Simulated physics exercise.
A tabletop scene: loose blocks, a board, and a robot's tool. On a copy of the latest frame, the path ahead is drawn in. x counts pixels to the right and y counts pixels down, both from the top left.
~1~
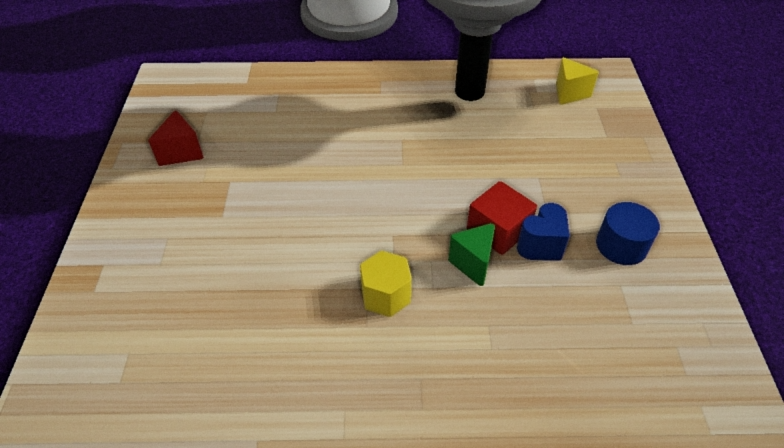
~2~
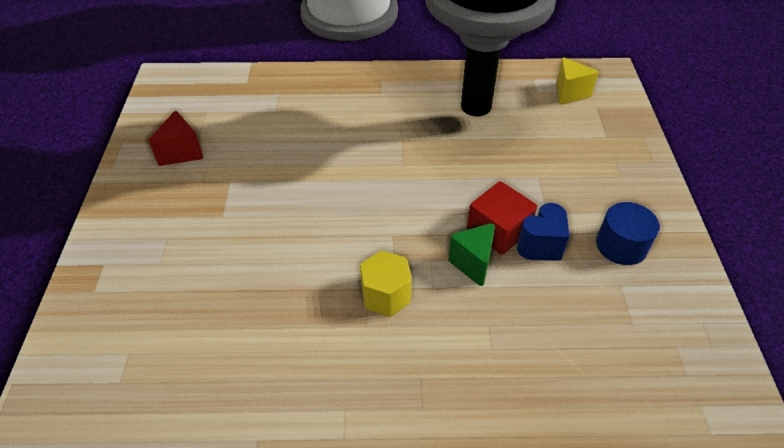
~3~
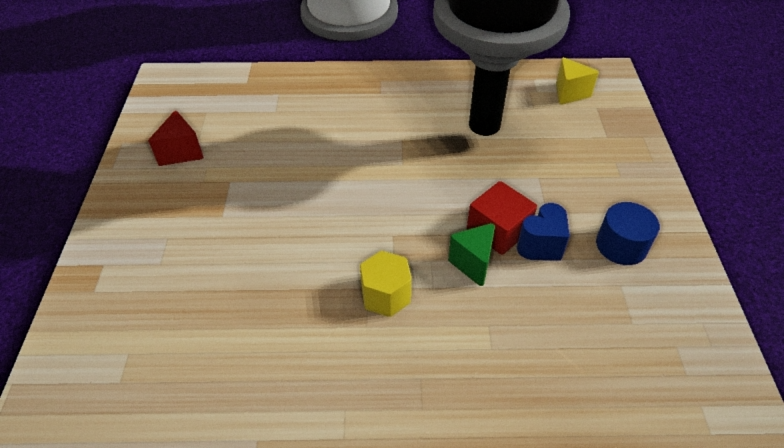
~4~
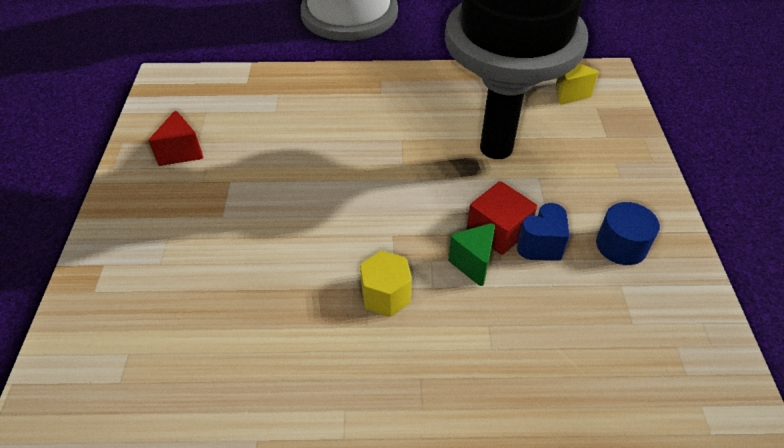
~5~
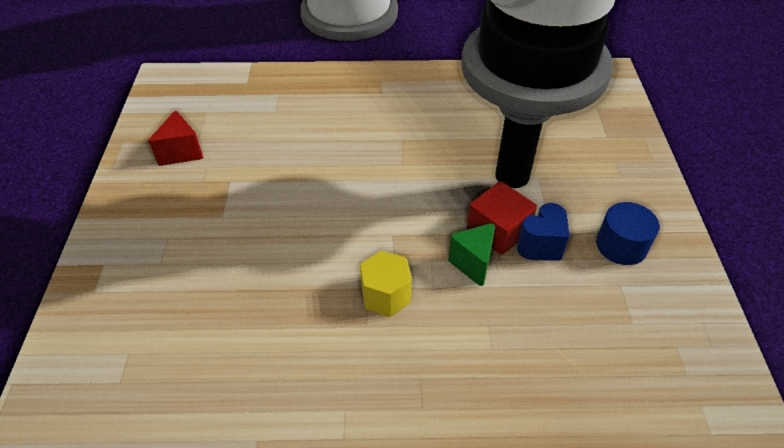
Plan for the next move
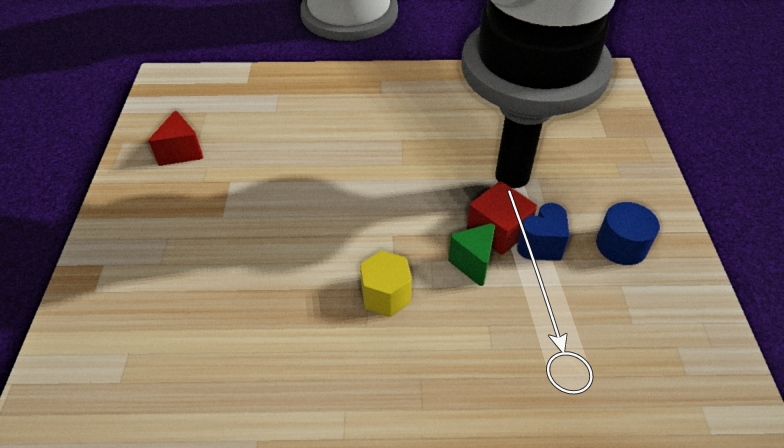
A black robot tool moves down the wooden board to the red block while the blocks stay still.
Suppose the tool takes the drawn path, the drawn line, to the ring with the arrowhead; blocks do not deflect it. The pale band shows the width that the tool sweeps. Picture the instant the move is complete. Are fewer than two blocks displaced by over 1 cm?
Short answer: No.
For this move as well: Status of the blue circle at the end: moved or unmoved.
From what I can tell, it will keep its place.
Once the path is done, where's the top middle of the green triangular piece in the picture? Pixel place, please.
Its top face will be centred at roughly (447, 263).
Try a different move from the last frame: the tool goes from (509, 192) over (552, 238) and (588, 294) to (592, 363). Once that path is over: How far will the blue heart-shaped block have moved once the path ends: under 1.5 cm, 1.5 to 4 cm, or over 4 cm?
It will move more than 4 cm.
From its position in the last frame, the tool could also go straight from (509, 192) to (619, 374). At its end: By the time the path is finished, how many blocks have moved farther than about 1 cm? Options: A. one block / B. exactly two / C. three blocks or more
My answer is option C.
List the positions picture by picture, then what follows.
In the first picture, tip of the tool (470, 92), middles of tops, green triangular piece (477, 240), red square block (504, 205), blue heart-shaped block (549, 221), blue circle (633, 221).
In the second picture, tool (476, 107), nothing pushed.
In the third picture, tool (485, 126), nothing pushed.
In the fourth picture, tool (496, 149), nothing pushed.
In the fifth picture, tool (512, 177), green triangular piece (477, 240), red square block (504, 205), blue heart-shaped block (549, 221), blue circle (633, 221).
The line goes from (509, 192) to (570, 372).
What follows on the original path. One third of the way, tool (531, 228); green triangular piece (453, 261), turned 20° clockwise; red square block (498, 237), turned 25° clockwise; blue heart-shaped block (567, 246), turned 35° anticlockwise.
Two thirds of the way, tool (552, 289); green triangular piece (447, 263), turned 20° clockwise; red square block (497, 244), turned 35° clockwise; blue heart-shaped block (607, 289), turned 105° anticlockwise.
At the end, tool (576, 360); green triangular piece (447, 263), turned 20° clockwise; red square block (497, 244), turned 35° clockwise; blue heart-shaped block (613, 297), turned 135° anticlockwise; blue circle unmoved.
